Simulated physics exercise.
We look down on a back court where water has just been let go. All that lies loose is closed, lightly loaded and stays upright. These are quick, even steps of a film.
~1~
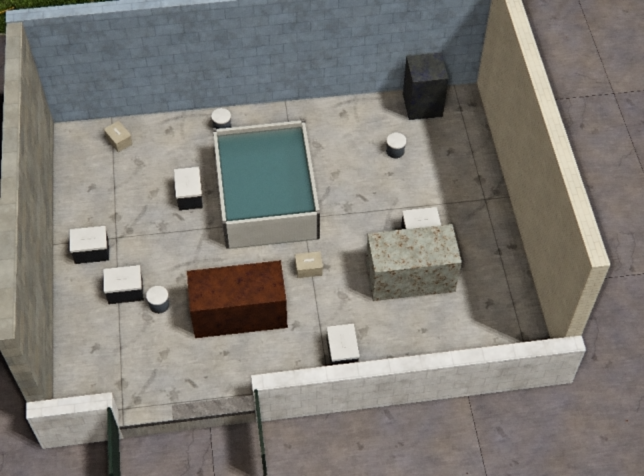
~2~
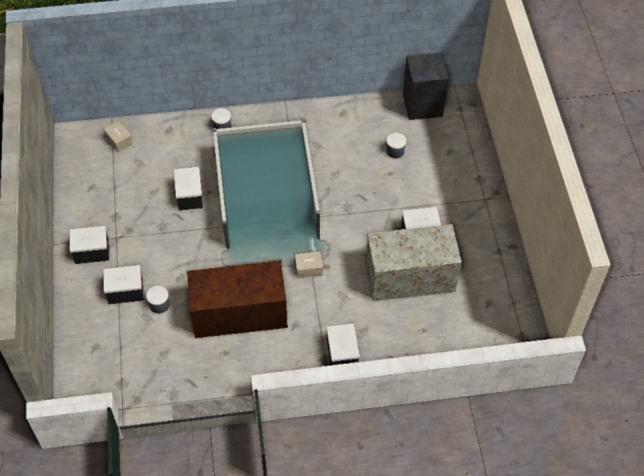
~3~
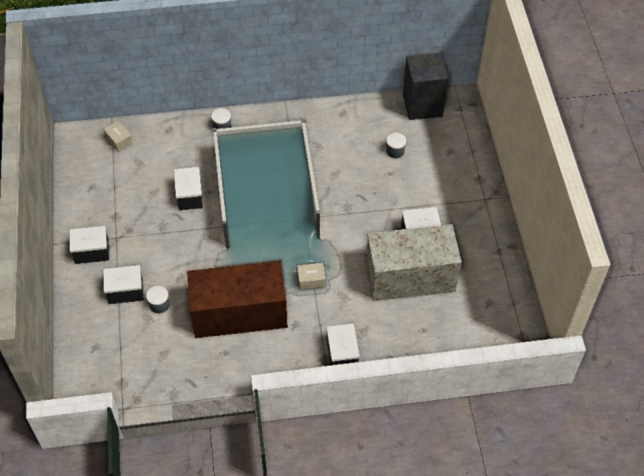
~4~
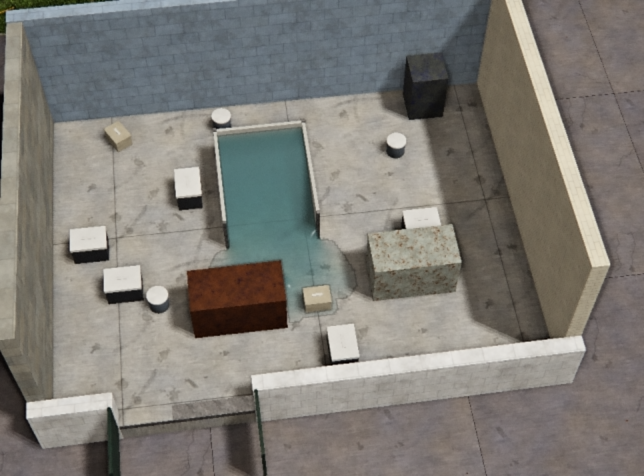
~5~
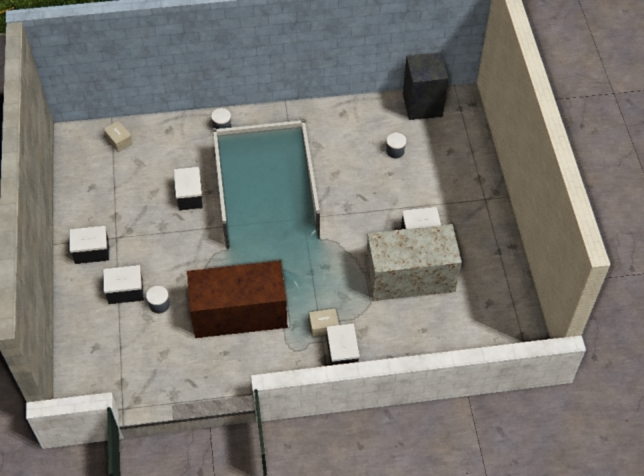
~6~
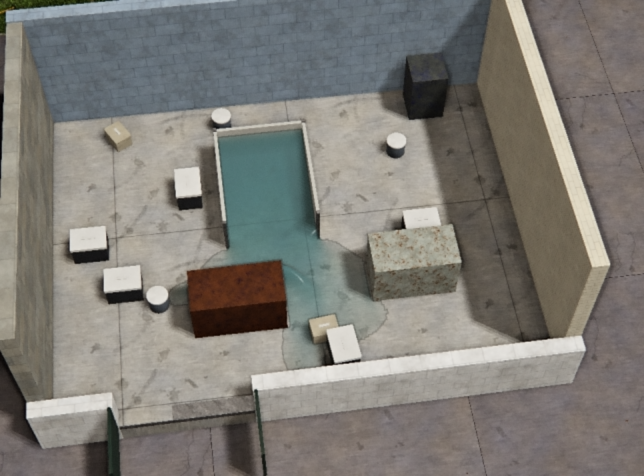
At first, teal water fills a walled tank in a courtyard scattered with pale boxes and larger blocks. The tank's near side disappears and water spreads across the floor between the rust-red and speckled blocks, pushing a small tan box toward the viewer until it sits beside a white-topped box.
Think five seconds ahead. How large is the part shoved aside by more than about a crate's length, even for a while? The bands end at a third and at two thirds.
That comes to between one and two thirds.
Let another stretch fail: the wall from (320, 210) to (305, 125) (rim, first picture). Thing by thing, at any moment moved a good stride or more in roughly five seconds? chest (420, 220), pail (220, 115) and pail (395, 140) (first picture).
In turn: Moved that far, no, that far or more.
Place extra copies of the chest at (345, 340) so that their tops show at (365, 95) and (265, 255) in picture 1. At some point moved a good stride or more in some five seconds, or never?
In that order: No, yes.
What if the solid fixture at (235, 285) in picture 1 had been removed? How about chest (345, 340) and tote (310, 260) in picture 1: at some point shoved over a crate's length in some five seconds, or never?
In turn: That far or more, yes.
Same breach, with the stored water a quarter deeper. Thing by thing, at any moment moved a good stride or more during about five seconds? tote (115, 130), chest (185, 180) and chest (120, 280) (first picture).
One after the other: Swept aside, no, yes.
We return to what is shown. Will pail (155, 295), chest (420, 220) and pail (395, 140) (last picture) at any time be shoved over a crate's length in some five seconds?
In that order: Moved that far, under that, never so far.
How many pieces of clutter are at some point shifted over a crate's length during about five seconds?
The number is 6.
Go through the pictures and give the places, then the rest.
In the first frame, a tote at (309, 261) rests on the ground; a chest at (343, 341), on the bottom; 0 of 10 have shifted.
In the second frame, a tote at (309, 261) rests on the ground; a chest at (343, 341) rests on the ground; 0 of 10 have shifted.
In the third frame, a tote at (311, 272), on the bottom, close to its start; a chest at (343, 341) rests on the ground; 1 of 10 have shifted.
In the fourth frame, a tote at (317, 295) rests on the ground, a stride from its start; a chest at (343, 341), on the bottom; 1 of 10 have shifted.
In the fifth frame, a tote at (324, 319) rests on the ground, a stride from its start; a chest at (343, 341), on the bottom; 1 of 10 have shifted.
In the sixth frame, a tote at (324, 326) rests on the ground, a stride from its start; a chest at (344, 343) rests on the ground; 1 of 10 have shifted.
A moment on, 1 of 10 are well off their spots; 1 afloat.
Next, 4 of 10 are well off their spots; 2 afloat.
Later, 5 of 10 are well off their spots; 0 afloat.
In the end, 6 of 10 are well off their spots, and 6 have been at some point; 1 afloat.
